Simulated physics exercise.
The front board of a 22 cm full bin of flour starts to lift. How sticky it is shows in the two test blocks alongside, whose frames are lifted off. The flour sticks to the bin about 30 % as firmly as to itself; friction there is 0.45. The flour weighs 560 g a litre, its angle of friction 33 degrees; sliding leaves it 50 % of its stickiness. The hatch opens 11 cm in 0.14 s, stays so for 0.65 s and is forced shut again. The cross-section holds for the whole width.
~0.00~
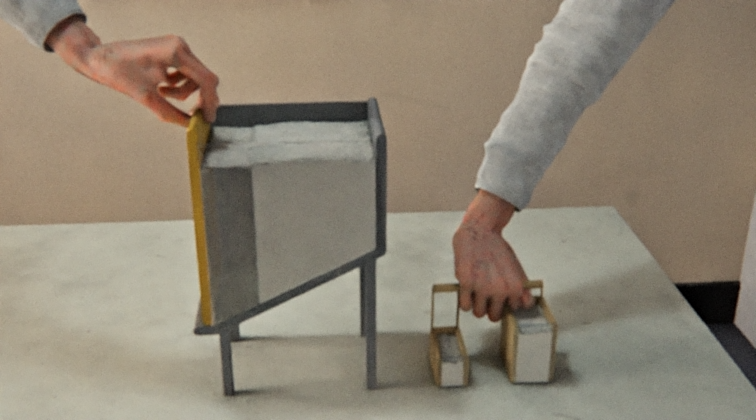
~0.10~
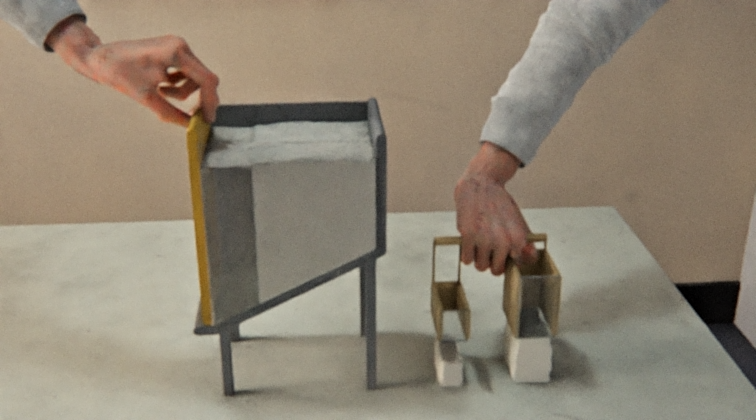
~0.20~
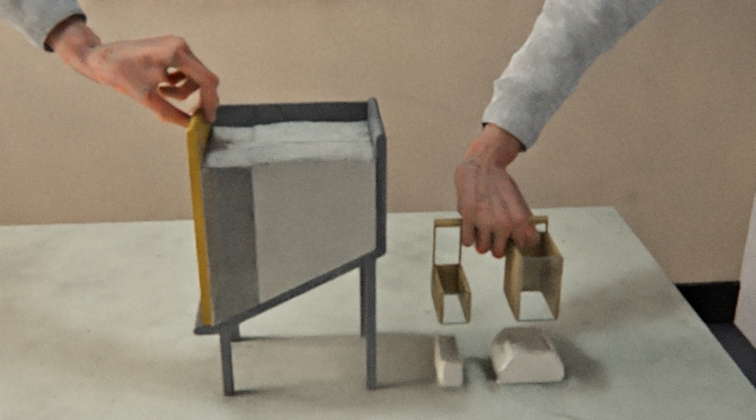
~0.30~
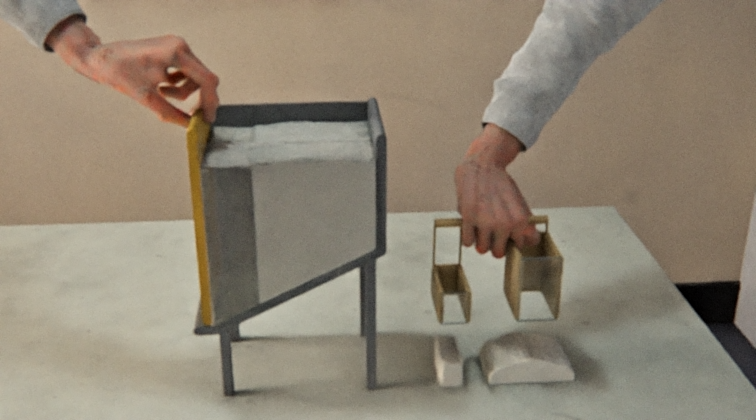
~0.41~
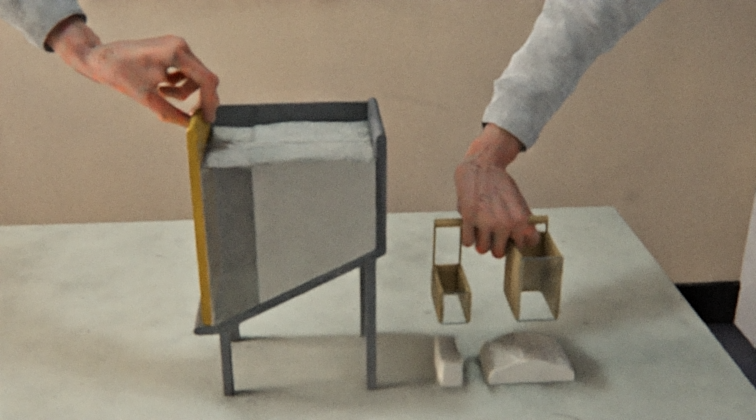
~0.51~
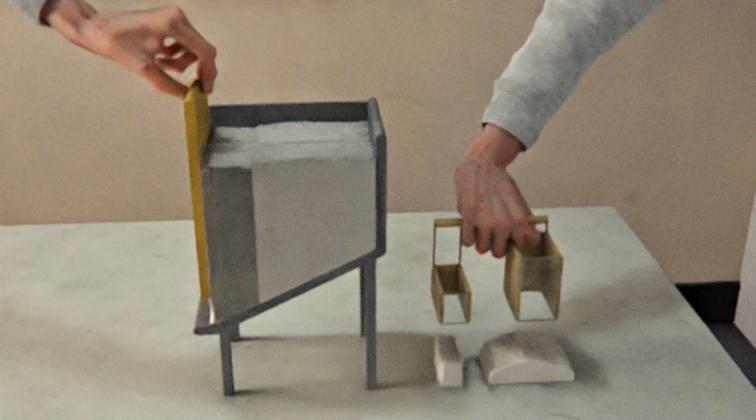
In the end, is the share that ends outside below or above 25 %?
It comes out above 25 %.
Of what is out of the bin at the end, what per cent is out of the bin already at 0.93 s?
About 40 %.
After 0.70 s, the hatch is 11 cm open and 4 % is out.
After 0.93 s, the hatch is 11 cm open and 18 % is out.
After 1.16 s, the hatch is 11 cm open and 34 % is out.
After 1.38 s, the hatch is 2.8 cm open and 47 % is out.
After 1.61 s, at the end, the hatch is shut and 48 % is out.
